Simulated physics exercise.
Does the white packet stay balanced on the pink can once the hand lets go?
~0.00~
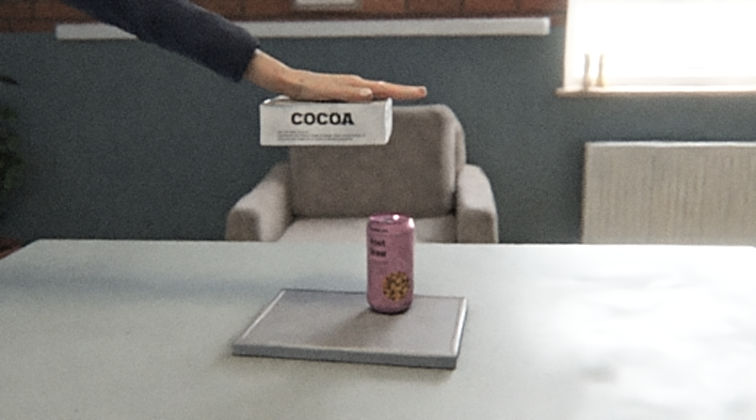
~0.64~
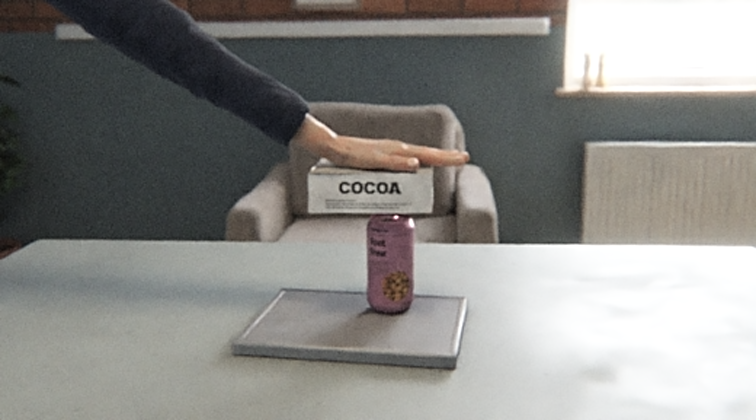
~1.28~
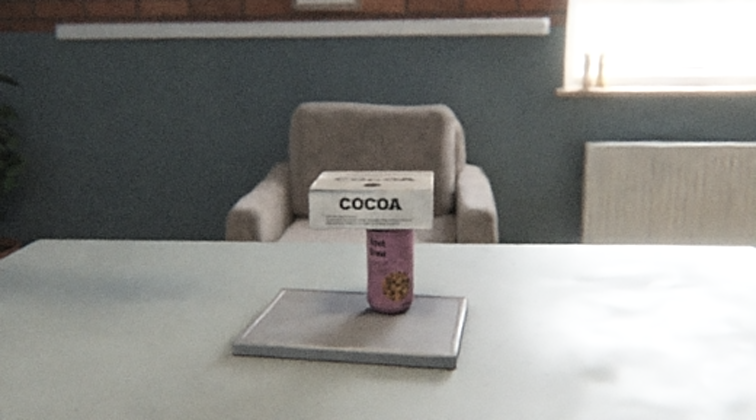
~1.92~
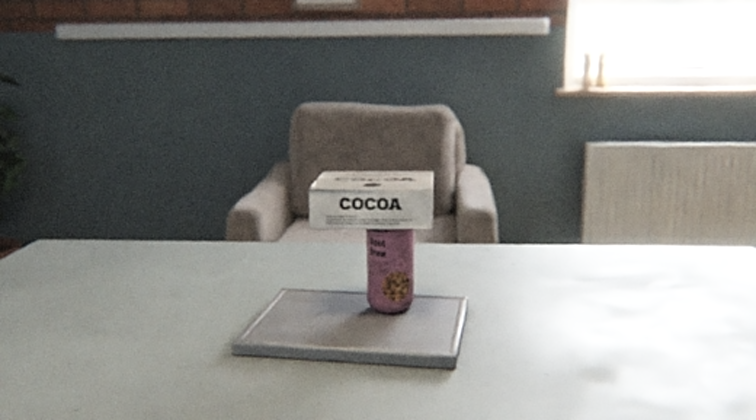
Yes, the packet stays on top of the can after the hand has gone, and the pile is still standing at the end.
A white packet marked cocoa, held from above by a hand reaching in from the left, hovers over a table where a pink can stands on a grey tray. An armchair sits behind the table. The hand carries the packet to the right and down until it is just over the can. The packet comes to rest flat across the top of the can, and the hand lets go and draws back out of view. The can and tray stay in their places, and the packet sits still on top, with the pile standing at the end.
